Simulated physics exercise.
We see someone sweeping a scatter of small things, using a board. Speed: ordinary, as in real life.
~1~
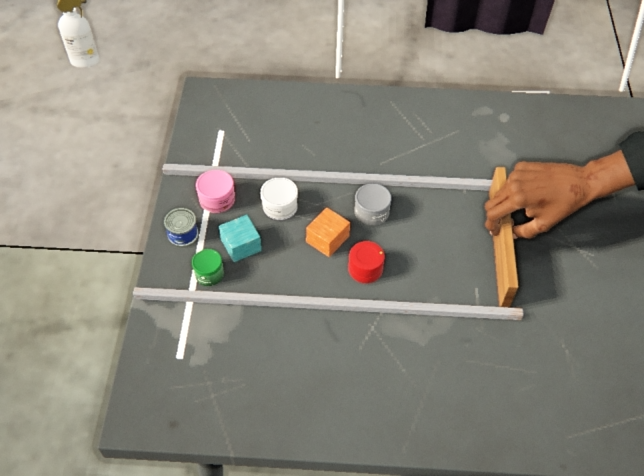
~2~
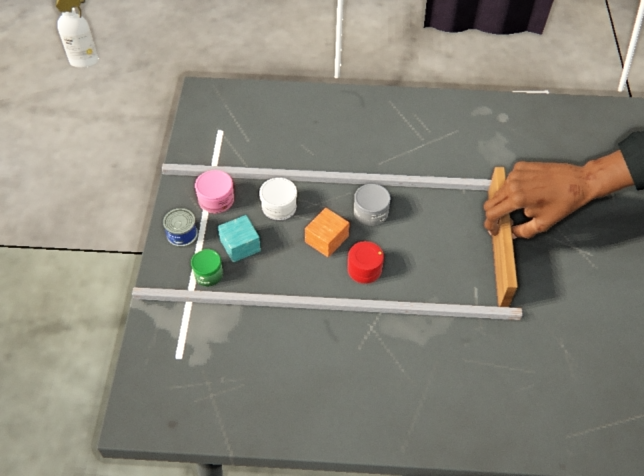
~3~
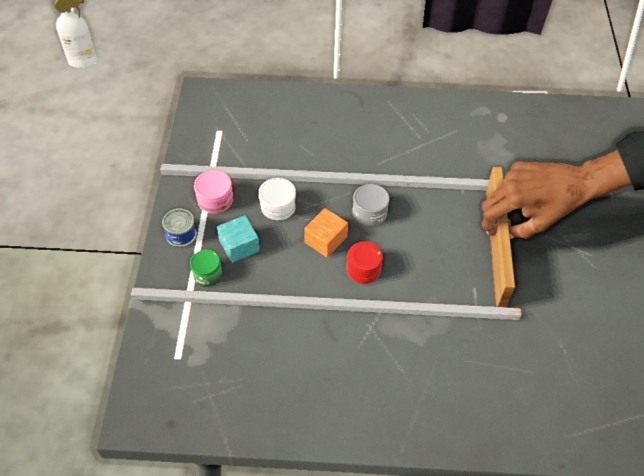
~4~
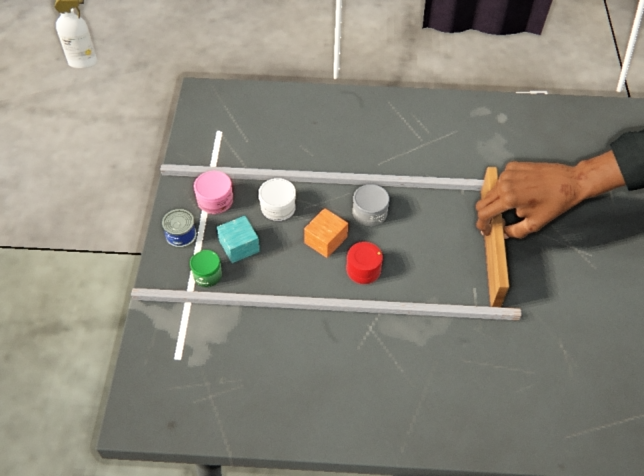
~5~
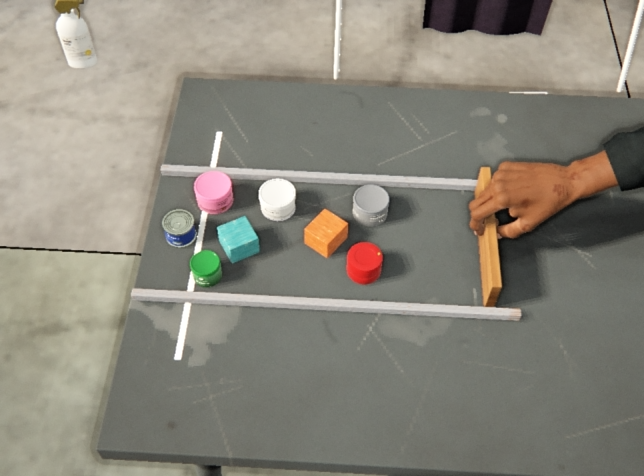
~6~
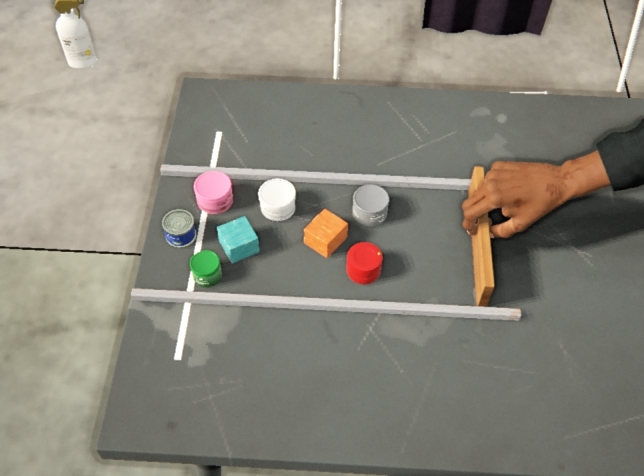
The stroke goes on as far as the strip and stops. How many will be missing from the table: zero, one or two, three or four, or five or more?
The number going over the end will be just one or two.
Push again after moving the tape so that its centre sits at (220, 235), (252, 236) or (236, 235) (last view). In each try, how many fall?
Going through them in order, you'd see 2, 0 and 0.
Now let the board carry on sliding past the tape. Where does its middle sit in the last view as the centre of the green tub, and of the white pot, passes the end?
For the green tub, about (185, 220); for the white pot, about (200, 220).
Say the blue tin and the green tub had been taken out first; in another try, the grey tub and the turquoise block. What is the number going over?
Result: 1 in the first case, with 1 in the second.
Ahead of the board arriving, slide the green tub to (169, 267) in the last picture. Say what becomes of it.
Stays put.
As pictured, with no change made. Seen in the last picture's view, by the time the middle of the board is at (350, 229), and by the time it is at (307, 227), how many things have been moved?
3 by the first point, 4 by the second.
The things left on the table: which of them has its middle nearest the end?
Result - foremost is the white pot.
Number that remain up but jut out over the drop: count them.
Overhanging ones - 2.
Soon after, none off yet; blue tin at rest near (179, 229); pink tub at rest near (214, 193); green tub at rest near (206, 269).
Then, none off yet; blue tin at rest near (179, 229); pink tub moved a little near (201, 192); green tub at rest near (206, 269).
At rest, the number that fall off is one or two; fallen, pink tub and blue tin.
